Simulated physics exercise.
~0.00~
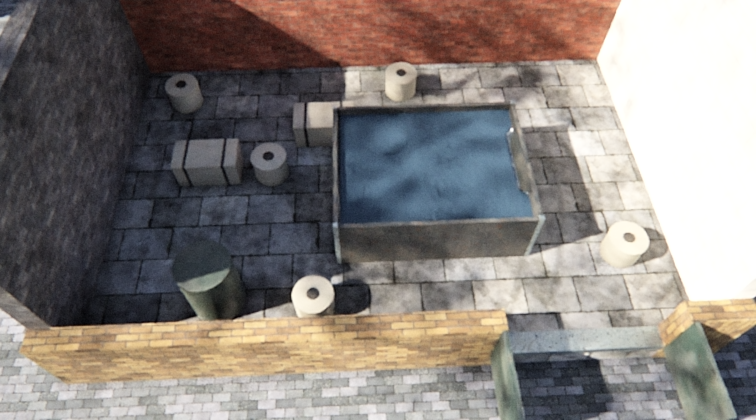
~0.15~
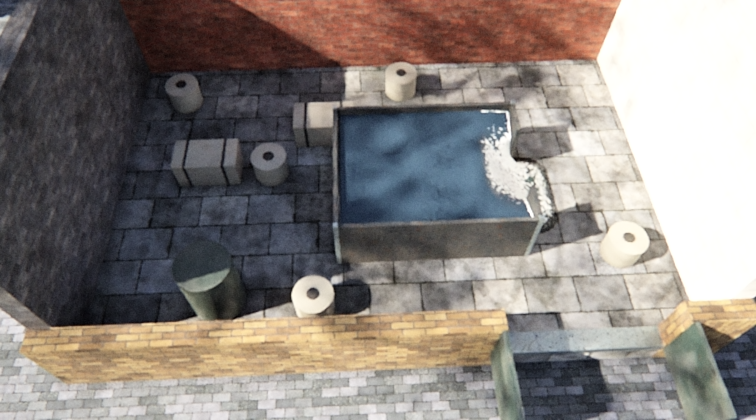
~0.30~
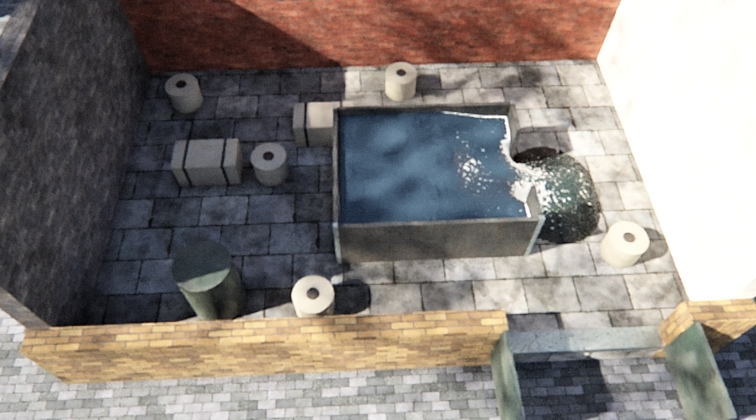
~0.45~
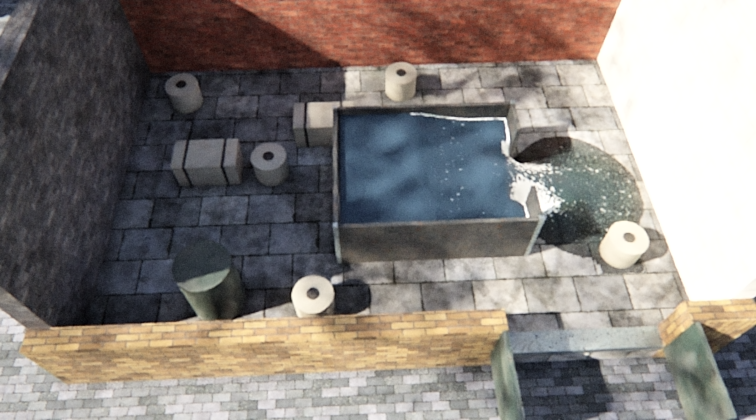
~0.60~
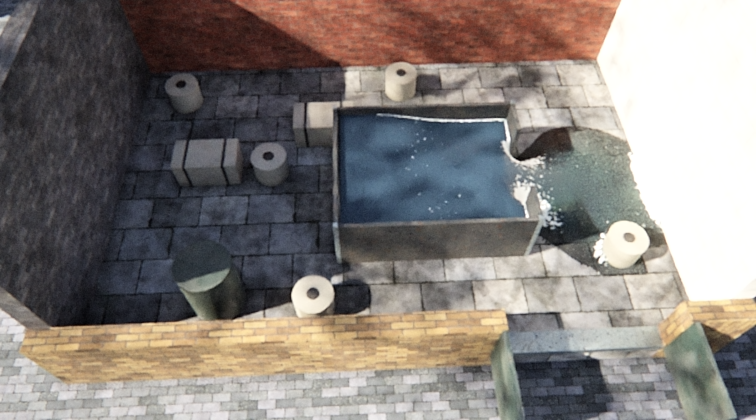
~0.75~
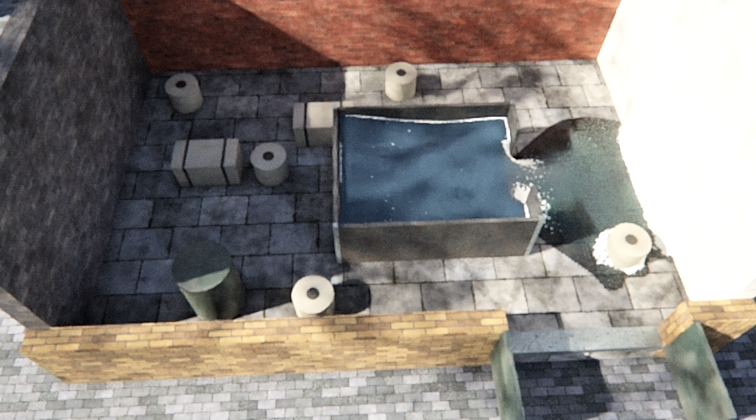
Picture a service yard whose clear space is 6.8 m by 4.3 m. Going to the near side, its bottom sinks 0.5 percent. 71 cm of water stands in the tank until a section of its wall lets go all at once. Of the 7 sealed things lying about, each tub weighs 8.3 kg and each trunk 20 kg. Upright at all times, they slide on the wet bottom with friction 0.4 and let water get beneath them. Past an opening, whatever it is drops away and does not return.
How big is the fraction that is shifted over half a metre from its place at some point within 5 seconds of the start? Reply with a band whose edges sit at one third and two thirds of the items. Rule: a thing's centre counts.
Band: One third to two thirds.
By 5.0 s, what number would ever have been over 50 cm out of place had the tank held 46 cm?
You'd get 2 in that case.
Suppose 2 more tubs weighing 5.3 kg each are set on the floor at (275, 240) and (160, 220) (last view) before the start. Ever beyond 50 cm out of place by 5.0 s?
Listed in order, the answers are inside half a metre followed by inside half a metre.
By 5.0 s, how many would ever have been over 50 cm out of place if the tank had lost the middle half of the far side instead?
The answer then is 4.
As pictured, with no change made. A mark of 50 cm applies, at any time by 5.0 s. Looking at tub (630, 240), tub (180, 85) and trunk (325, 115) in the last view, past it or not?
The first is beyond the limit, the second inside the limit, and the third beyond the limit.
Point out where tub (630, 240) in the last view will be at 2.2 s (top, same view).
Position: Approx. (579, 289).
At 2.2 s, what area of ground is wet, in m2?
About 11.5 m2.
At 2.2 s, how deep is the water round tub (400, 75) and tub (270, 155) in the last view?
About 0 and 0 cm.
After 1.1 s 1 of 7 are over 50 cm from their spots; 0 afloat.
After 2.2 s 1 of 7 are over 50 cm from their spots; 0 afloat.
After 3.5 s 2 of 7 are over 50 cm from their spots; 0 afloat.
After 5.0 s 4 of 7 are over 50 cm from their spots, and 4 have been at some point; 0 afloat.
